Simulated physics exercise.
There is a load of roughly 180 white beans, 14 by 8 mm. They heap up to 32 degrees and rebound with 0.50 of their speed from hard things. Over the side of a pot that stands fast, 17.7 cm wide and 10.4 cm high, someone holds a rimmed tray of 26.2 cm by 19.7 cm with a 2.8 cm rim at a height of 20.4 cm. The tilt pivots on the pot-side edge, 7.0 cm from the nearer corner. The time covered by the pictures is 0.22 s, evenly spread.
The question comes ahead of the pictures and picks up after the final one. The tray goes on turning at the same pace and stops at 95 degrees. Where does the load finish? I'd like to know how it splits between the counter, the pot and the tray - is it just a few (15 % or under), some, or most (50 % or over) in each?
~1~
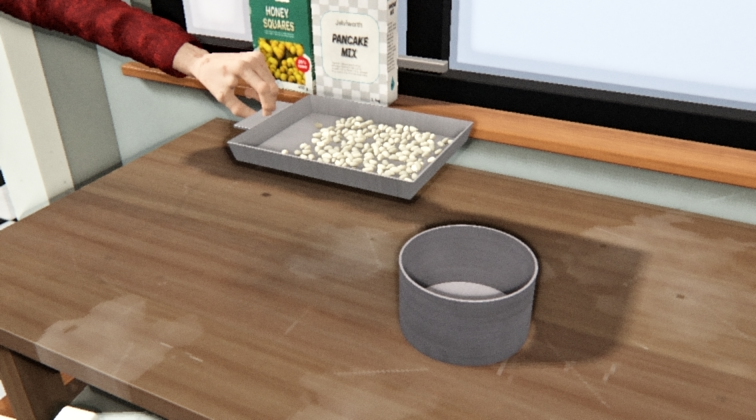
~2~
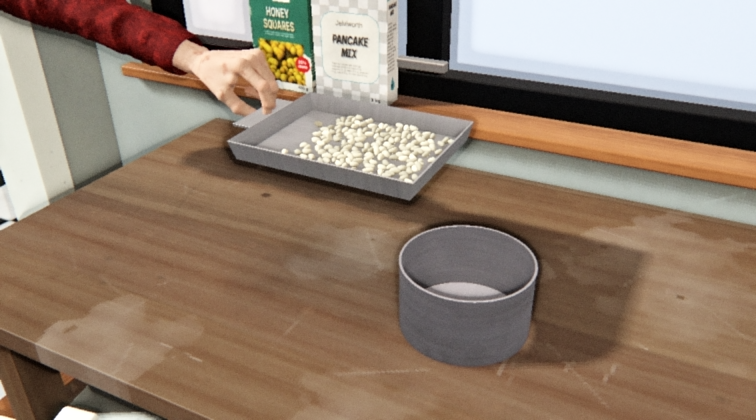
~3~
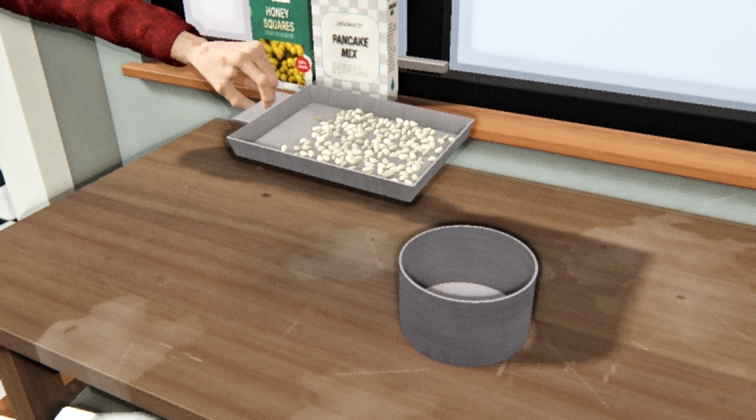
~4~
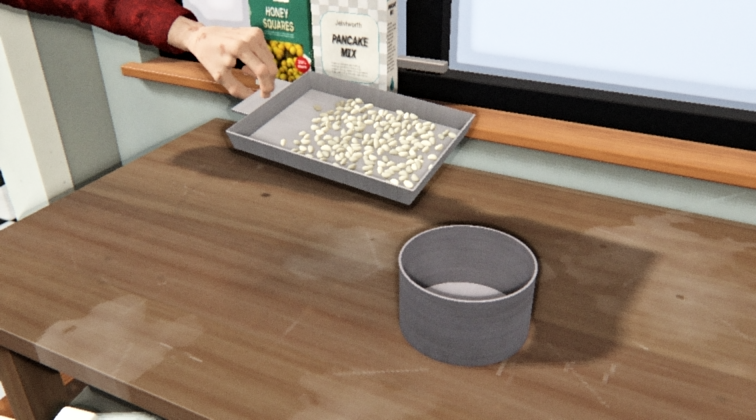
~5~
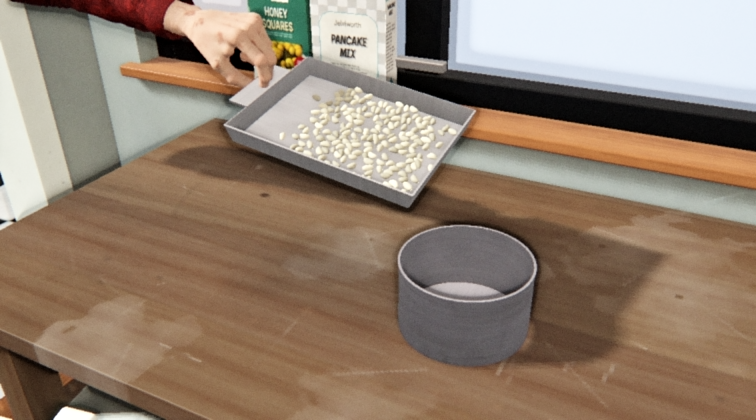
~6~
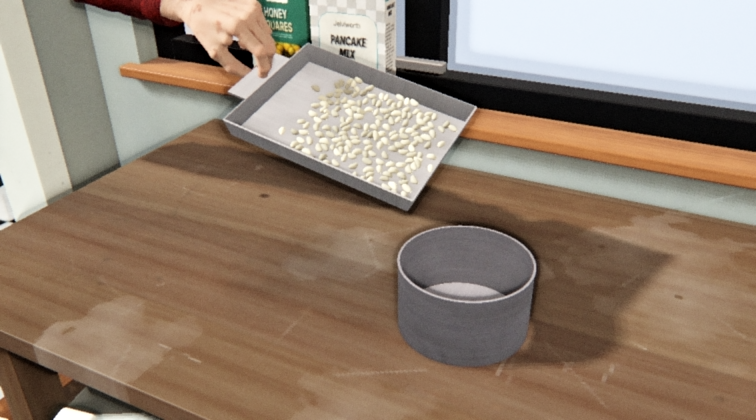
Counter: Some; pot: Most; left on the tray: Just a few.
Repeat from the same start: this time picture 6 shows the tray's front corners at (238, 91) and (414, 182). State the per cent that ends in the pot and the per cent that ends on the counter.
You'd end with pot at 65 and counter at 30.
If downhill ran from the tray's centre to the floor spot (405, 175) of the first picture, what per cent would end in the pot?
Roughly 95 percent of them.
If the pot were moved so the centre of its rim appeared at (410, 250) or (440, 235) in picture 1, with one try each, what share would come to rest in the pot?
First try about 100 per cent, second try about 25 per cent.
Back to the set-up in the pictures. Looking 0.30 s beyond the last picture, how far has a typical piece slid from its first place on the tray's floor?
Displacement on the tray: Roughly 6 cm.
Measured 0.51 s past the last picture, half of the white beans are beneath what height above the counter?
The halfway mark sits at about 18 cm.
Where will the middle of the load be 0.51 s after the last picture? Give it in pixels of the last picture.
(401, 209) or thereabouts.
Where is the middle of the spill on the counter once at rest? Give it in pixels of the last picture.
Near (369, 359).
Then, 0.30 s after the last picture, tilt 56 degrees; the tray holds 100 %, the pot 0 %.
Then, 0.51 s after the last picture, tilt 82 degrees; the tray holds 80 %, the pot 5 %.
Then, 0.83 s after the last picture, tilt 95 degrees; the tray holds 5 %, the pot 60 %.
In the end, counter 30 %, pot 70 %, tray 0 %.
